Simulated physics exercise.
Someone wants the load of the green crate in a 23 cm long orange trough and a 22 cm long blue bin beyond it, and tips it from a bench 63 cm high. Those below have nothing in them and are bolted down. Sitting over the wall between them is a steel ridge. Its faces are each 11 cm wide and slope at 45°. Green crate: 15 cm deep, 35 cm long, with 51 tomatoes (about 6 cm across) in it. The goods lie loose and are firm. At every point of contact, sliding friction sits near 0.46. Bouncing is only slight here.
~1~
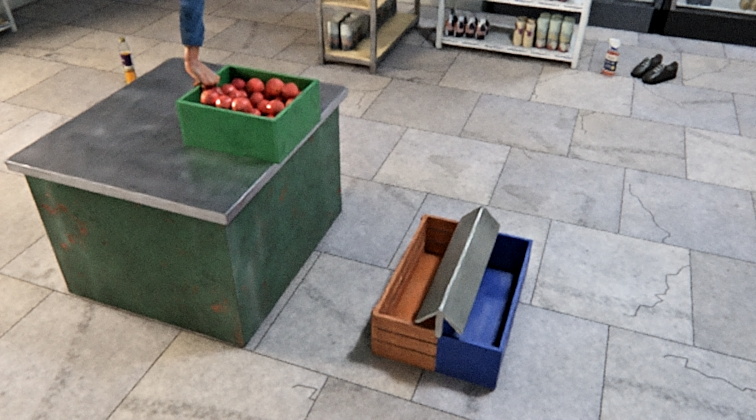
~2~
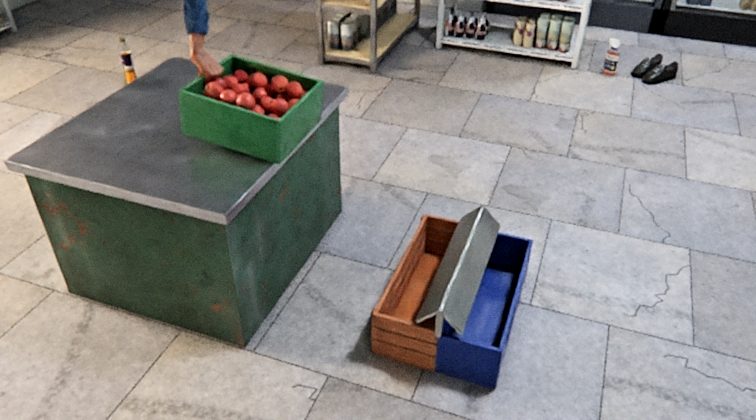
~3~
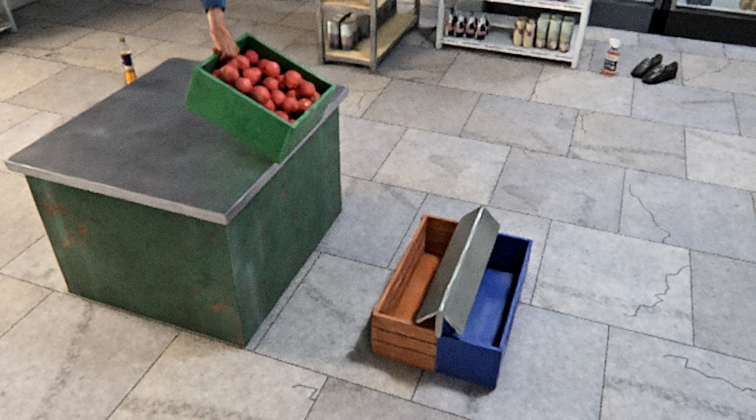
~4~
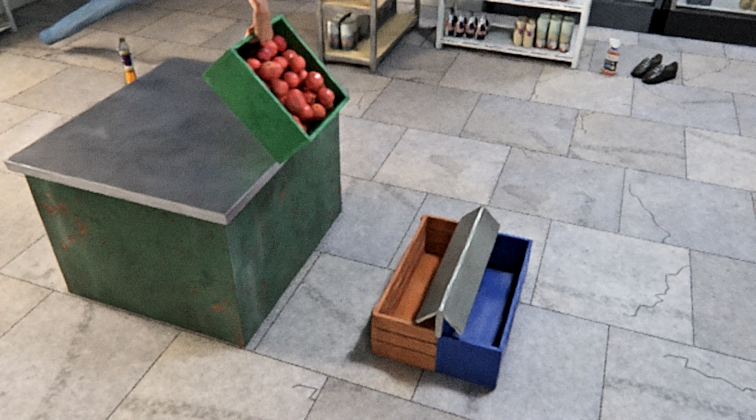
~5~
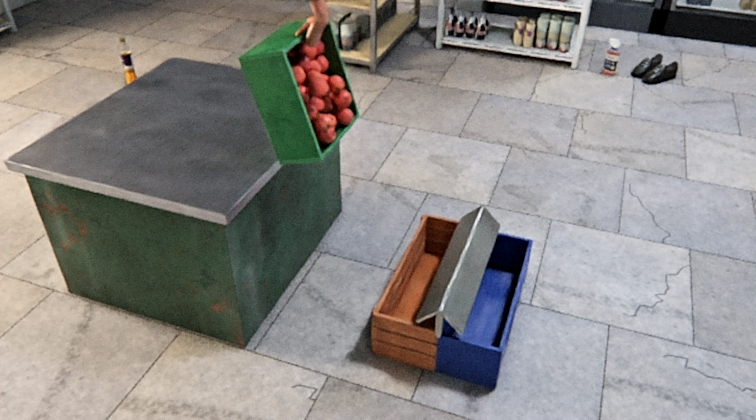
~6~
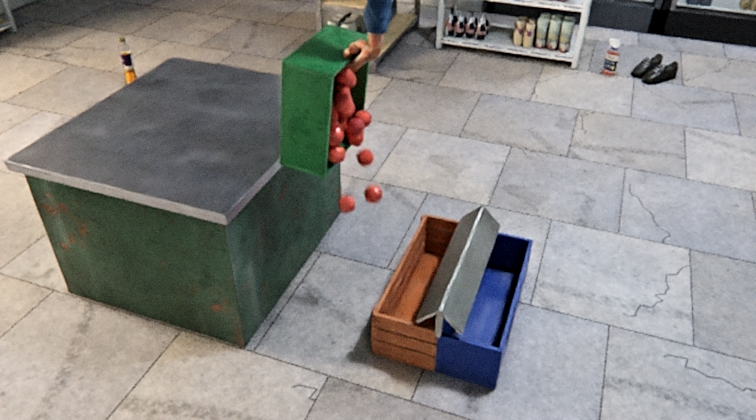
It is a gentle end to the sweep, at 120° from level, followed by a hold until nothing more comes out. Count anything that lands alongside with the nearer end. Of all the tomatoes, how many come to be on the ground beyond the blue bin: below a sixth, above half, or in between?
Going to be a share smaller than one sixth.
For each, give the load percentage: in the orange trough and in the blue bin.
Approx. 40 % / 0 %.
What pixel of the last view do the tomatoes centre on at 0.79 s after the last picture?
Somewhere about (392, 285) in pixels.
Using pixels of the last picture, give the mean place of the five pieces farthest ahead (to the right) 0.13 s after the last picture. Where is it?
Their centre is around (381, 237).
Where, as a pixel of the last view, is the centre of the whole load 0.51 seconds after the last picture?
Load centre: About (393, 266).
Then, 0.13 s after the last picture, tilt 108°; 39 still in the green crate and 12 in the air.
Then, 0.28 s after the last picture, tilt 117°; 17 still in the green crate, 1 in the orange trough, 3 on the ground short of the orange trough and 30 in the air.
Then, 0.51 s after the last picture, tilt 120°; 15 in the orange trough, 14 on the ground short of the orange trough and 22 in the air.
Final count (0.79 s after the last picture), 20 in the orange trough and 31 on the ground short of the orange trough. Asked share, 0 of 51, 0 per cent.
